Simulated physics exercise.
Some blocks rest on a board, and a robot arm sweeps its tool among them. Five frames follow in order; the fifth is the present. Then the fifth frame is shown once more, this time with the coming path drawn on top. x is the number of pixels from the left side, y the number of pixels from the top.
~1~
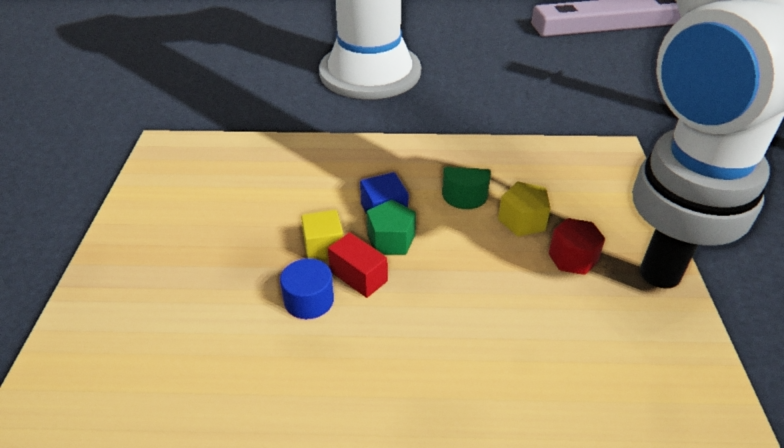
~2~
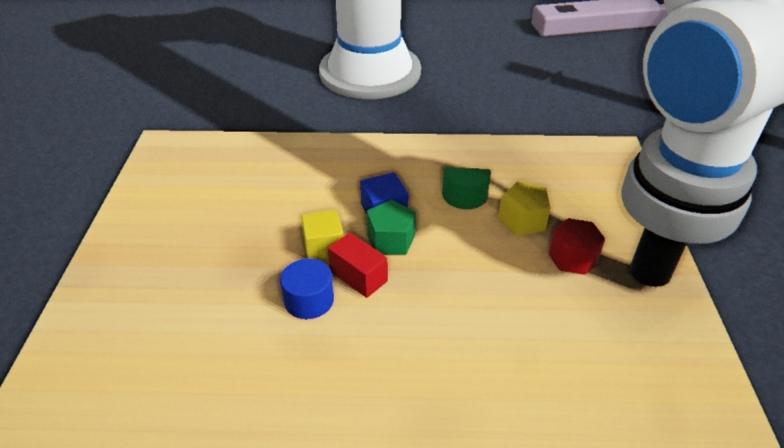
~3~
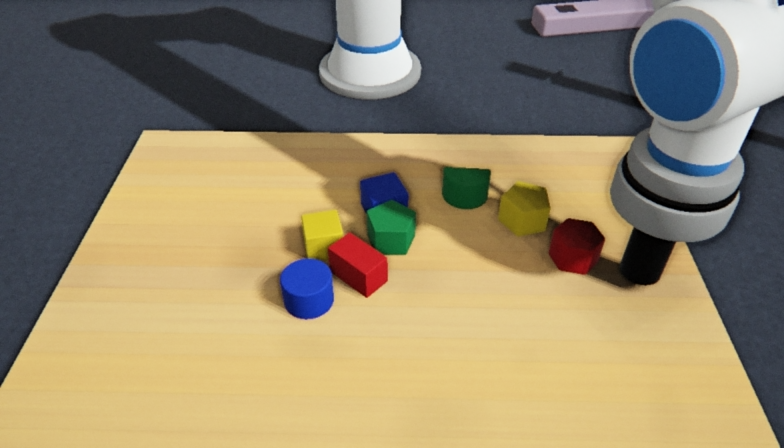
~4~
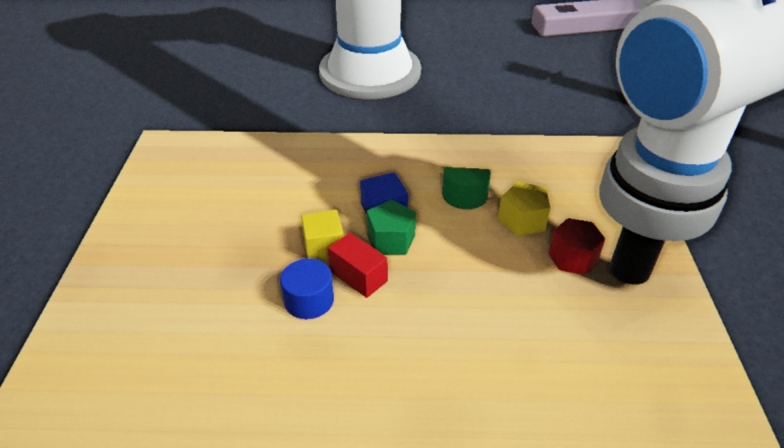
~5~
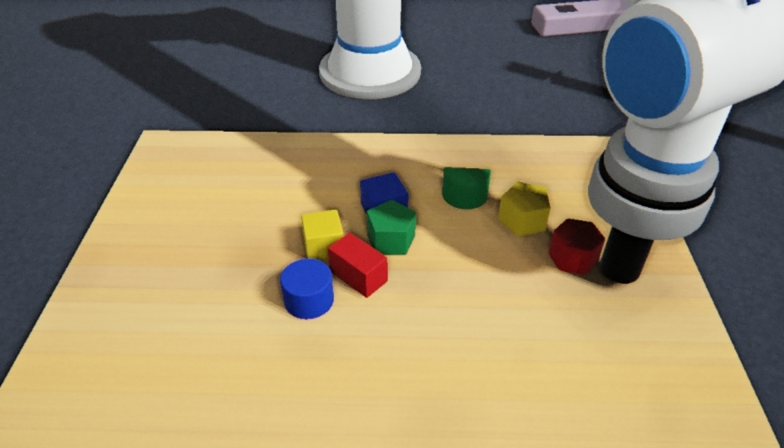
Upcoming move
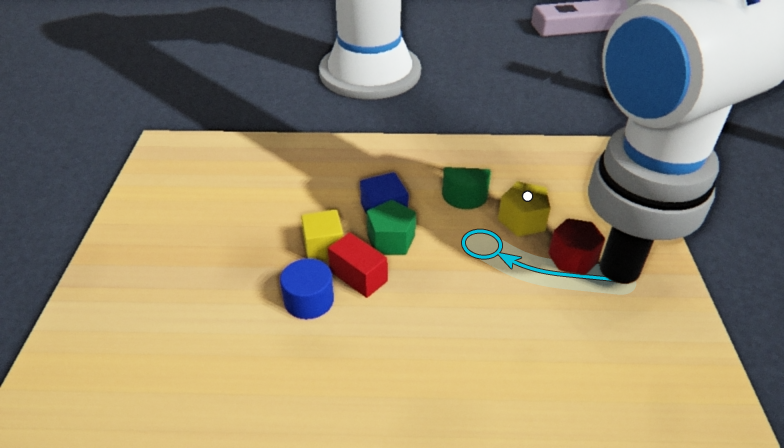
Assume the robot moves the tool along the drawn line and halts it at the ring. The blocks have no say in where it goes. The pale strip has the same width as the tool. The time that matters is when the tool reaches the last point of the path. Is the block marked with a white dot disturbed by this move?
Well, the block marked with a white dot shifts from its place.
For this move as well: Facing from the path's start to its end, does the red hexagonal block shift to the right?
It seems so.
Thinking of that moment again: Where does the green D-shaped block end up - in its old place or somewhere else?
It stays put.
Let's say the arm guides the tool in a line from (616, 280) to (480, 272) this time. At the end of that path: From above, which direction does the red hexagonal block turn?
Clockwise, looking down.
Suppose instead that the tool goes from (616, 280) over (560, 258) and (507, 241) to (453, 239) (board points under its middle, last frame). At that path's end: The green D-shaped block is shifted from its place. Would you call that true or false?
True.
The drawn path runs from (616, 280) via (567, 275) and (521, 265), ending at (482, 244); the dot is on the yellow pentagon.
What follows on the original path. One third of the way, tool at (570, 265); red hexagonal block at (551, 222), turned 40° clockwise.
Two thirds of the way, tool at (522, 255); yellow pentagon at (519, 183), turned 25° clockwise; red hexagonal block at (526, 212), turned 65° clockwise.
At the end, tool at (483, 234); green D-shaped block not moved; yellow pentagon at (519, 175), turned 30° clockwise; red hexagonal block at (514, 202), turned 85° clockwise.
